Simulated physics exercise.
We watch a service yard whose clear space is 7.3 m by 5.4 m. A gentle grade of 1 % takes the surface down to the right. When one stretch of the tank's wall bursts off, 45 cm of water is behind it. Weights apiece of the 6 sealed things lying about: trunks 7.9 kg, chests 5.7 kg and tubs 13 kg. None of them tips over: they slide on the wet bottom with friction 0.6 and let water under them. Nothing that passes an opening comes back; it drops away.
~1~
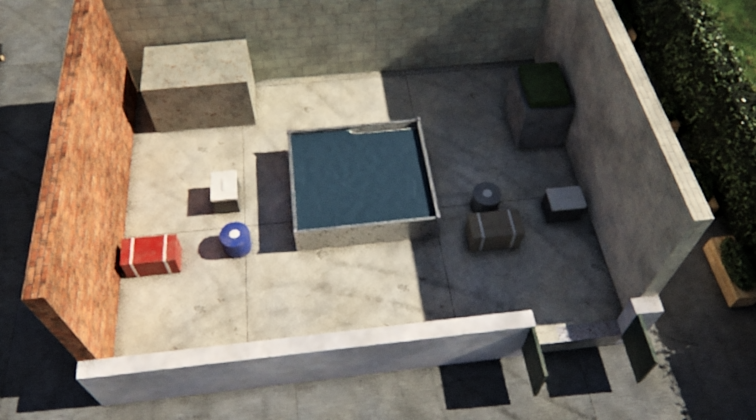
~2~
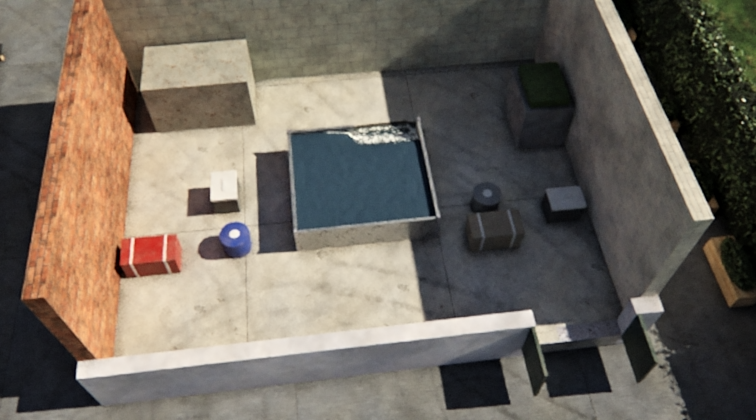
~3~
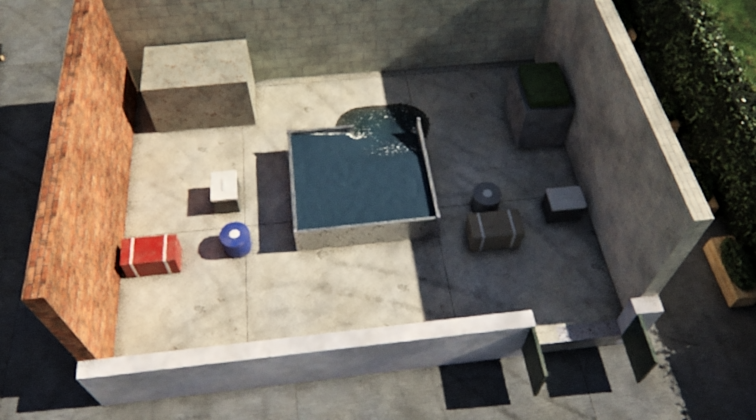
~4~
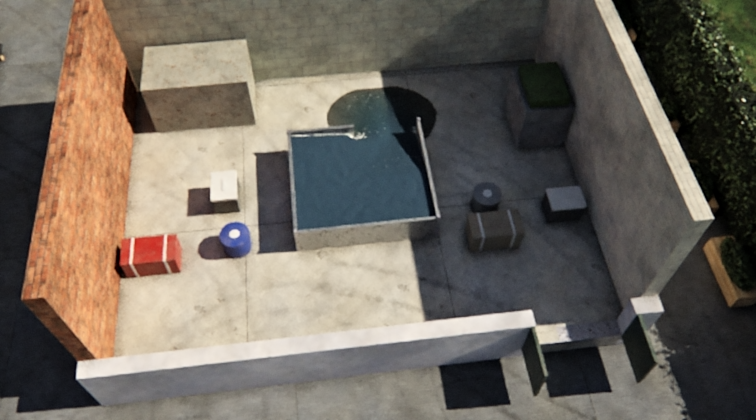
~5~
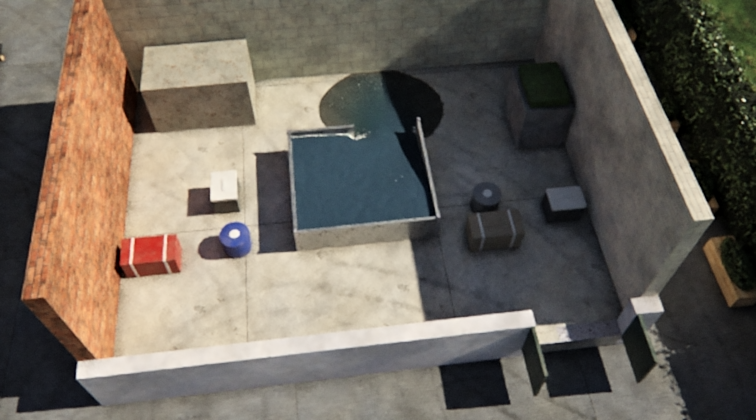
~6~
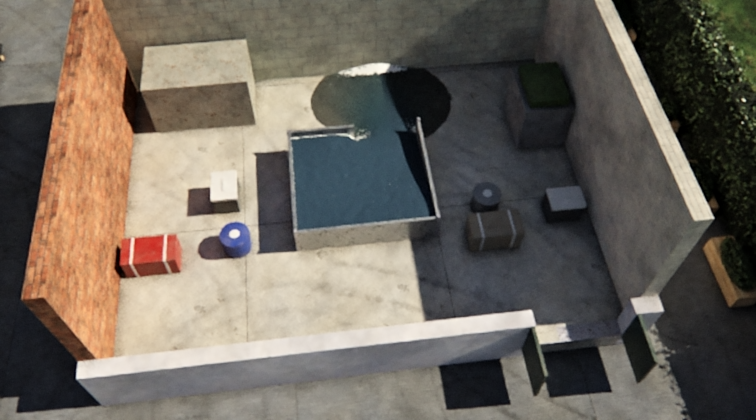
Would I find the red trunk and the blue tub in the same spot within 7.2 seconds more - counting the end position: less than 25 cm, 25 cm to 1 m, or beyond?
Result - red trunk: Almost no movement; blue tub: Almost no movement.
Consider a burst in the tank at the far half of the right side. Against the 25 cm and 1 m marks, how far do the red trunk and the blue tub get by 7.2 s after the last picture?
Red trunk: Essentially stationary; blue tub: Essentially stationary.
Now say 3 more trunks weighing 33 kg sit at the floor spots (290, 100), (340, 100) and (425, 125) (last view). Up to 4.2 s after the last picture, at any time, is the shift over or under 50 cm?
Beyond it, beyond it, beyond it.
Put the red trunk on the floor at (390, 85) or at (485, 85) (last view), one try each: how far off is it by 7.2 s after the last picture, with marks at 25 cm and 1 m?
Results, in order: Borne far off, then borne far off.
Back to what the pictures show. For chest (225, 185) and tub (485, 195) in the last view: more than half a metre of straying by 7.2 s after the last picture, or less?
Beyond the limit, then within the limit.
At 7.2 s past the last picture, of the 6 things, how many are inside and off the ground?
The count is 3.
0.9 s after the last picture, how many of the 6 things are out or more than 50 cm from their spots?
Answer: 0.
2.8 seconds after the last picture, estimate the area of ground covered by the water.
Wet: Near 16 m2.
Then, 0.9 s after the last picture the red trunk is near (148, 249), 0.0 m from its start, aground; the blue tub is near (234, 234), 0.0 m from its start, aground; 0 of 6 are out; 0 afloat.
Then, 2.8 s after the last picture the red trunk is near (148, 249), 0.0 m from its start, aground; the blue tub is near (234, 234), 0.0 m from its start, aground; 0 of 6 are out; 0 afloat.
Then, 4.8 s after the last picture the red trunk is near (148, 249), 0.0 m from its start, aground; the blue tub is near (234, 234), 0.0 m from its start, aground; 0 of 6 are out; 0 afloat.
Then, 7.2 s after the last picture the red trunk is near (148, 249), 0.0 m from its start, aground; the blue tub is near (234, 234), 0.0 m from its start, aground; 0 of 6 are out; 3 afloat.
